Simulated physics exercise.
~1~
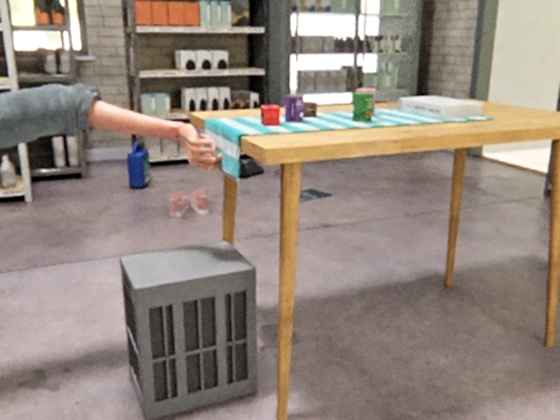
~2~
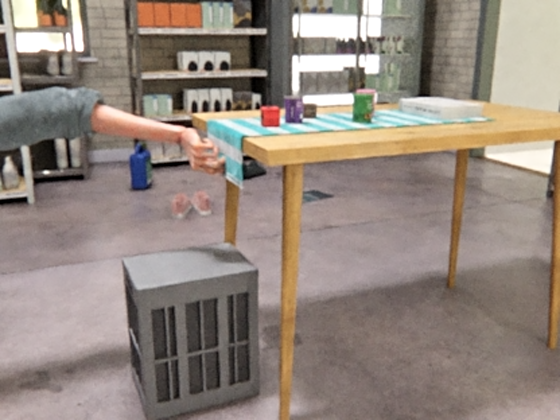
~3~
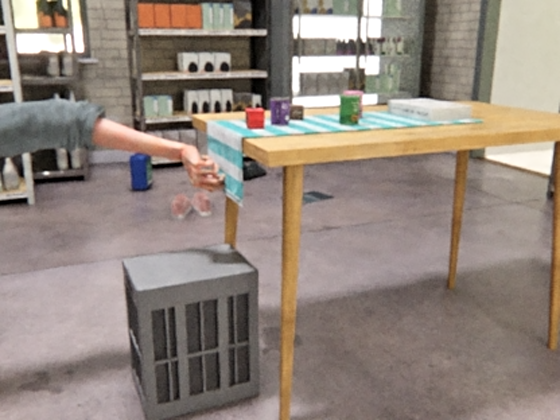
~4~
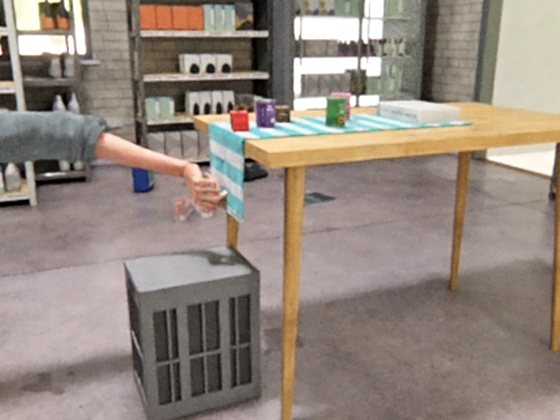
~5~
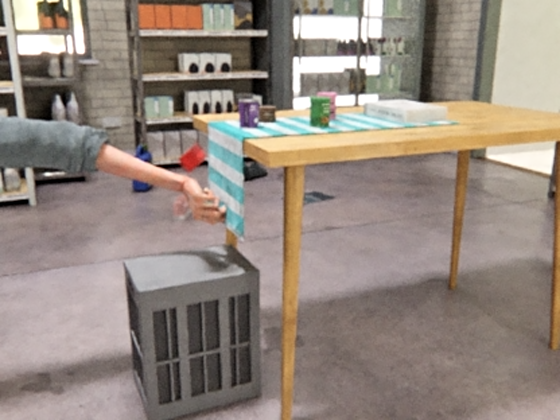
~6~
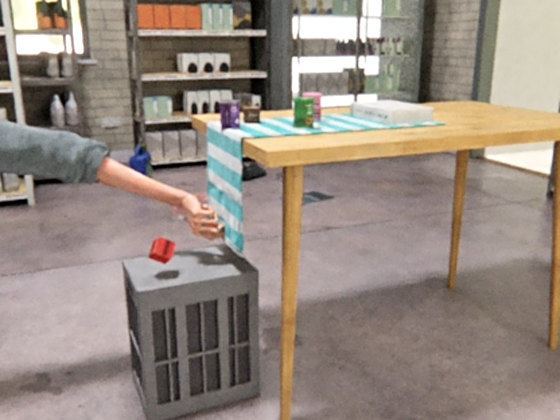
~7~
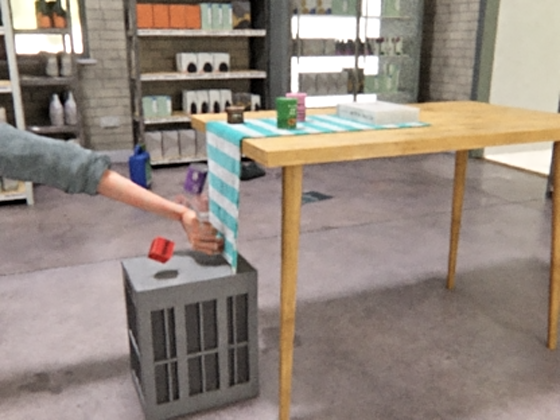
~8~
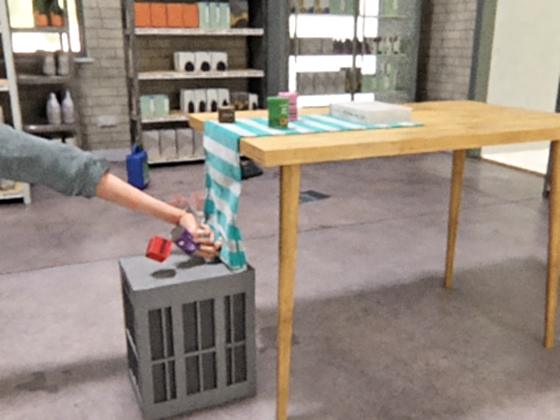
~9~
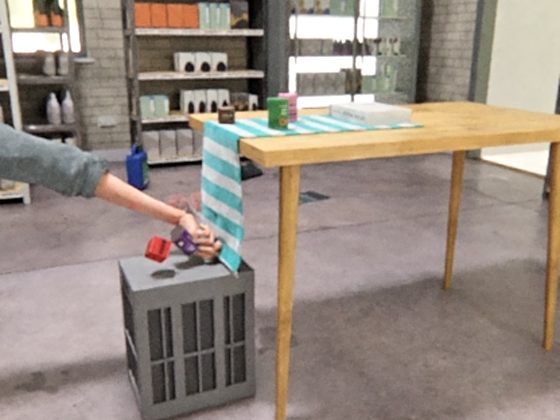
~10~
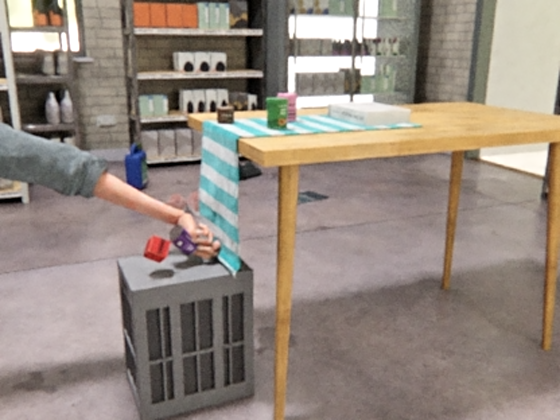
Striped turquoise cloth being pulled left off a wooden table by a hand, red cube then purple can dropping onto grey crate.
